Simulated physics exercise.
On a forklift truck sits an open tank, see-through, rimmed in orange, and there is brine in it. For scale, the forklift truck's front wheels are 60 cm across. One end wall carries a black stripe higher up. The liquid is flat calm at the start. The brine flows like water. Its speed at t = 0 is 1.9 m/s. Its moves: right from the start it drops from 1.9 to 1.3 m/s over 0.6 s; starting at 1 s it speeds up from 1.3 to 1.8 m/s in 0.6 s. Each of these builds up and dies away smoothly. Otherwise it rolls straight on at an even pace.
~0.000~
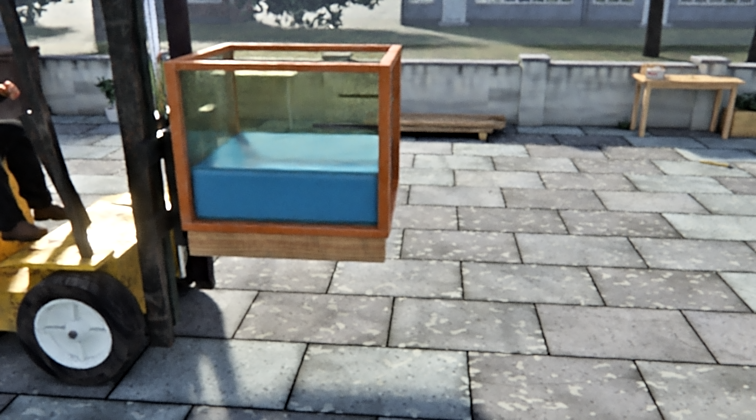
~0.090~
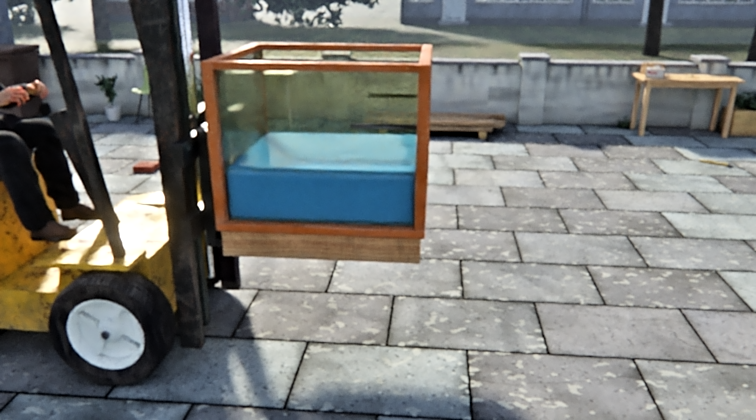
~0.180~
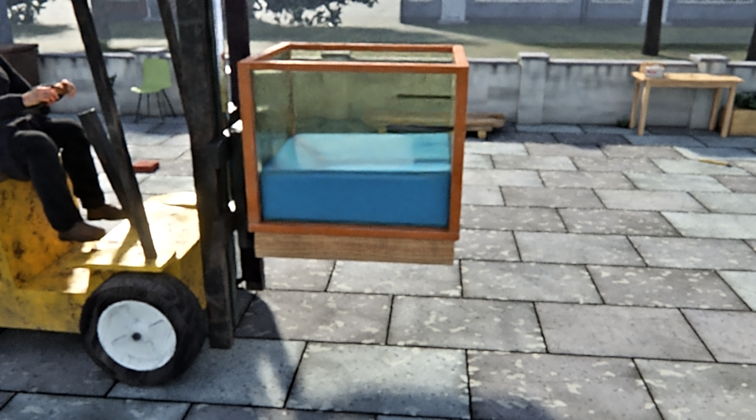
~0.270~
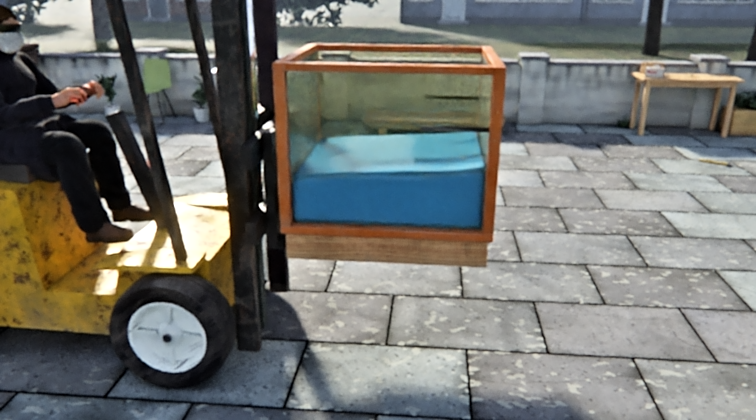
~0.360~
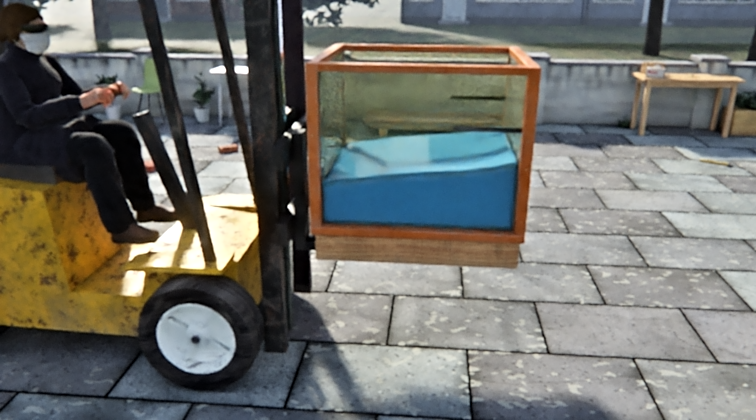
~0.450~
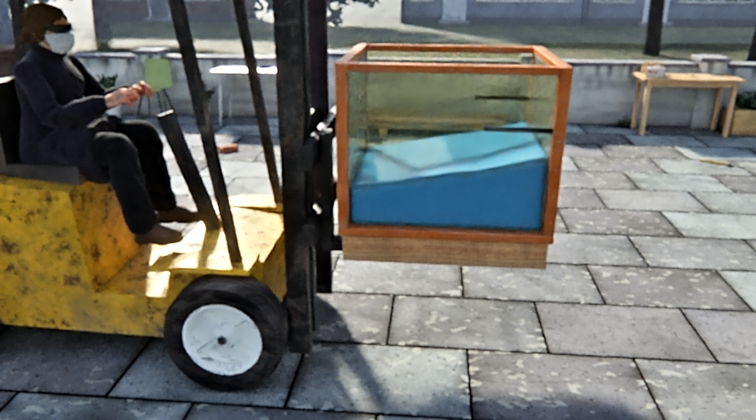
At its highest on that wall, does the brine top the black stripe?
The wave falls short.
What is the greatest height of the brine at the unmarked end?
It peaks near 46 cm.
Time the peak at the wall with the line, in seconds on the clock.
Near 1.9 s.
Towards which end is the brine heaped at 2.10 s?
At the front.
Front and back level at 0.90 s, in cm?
Front 26 cm, back 26 cm.
Then, 0.90 s in, front 27 cm, middle 27 cm, back 26 cm above the floor; no loss so far.
Then, 1.45 s in, front 16 cm, middle 29 cm, back 35 cm above the floor; no loss so far.
Then, 2.10 s in, front 38 cm, middle 23 cm, back 21 cm above the floor; no loss so far.
Then, 4.59 s in, the waves are smaller; the highest at the front wall was 46 cm, at 1.90 s, against a line at 48 cm.
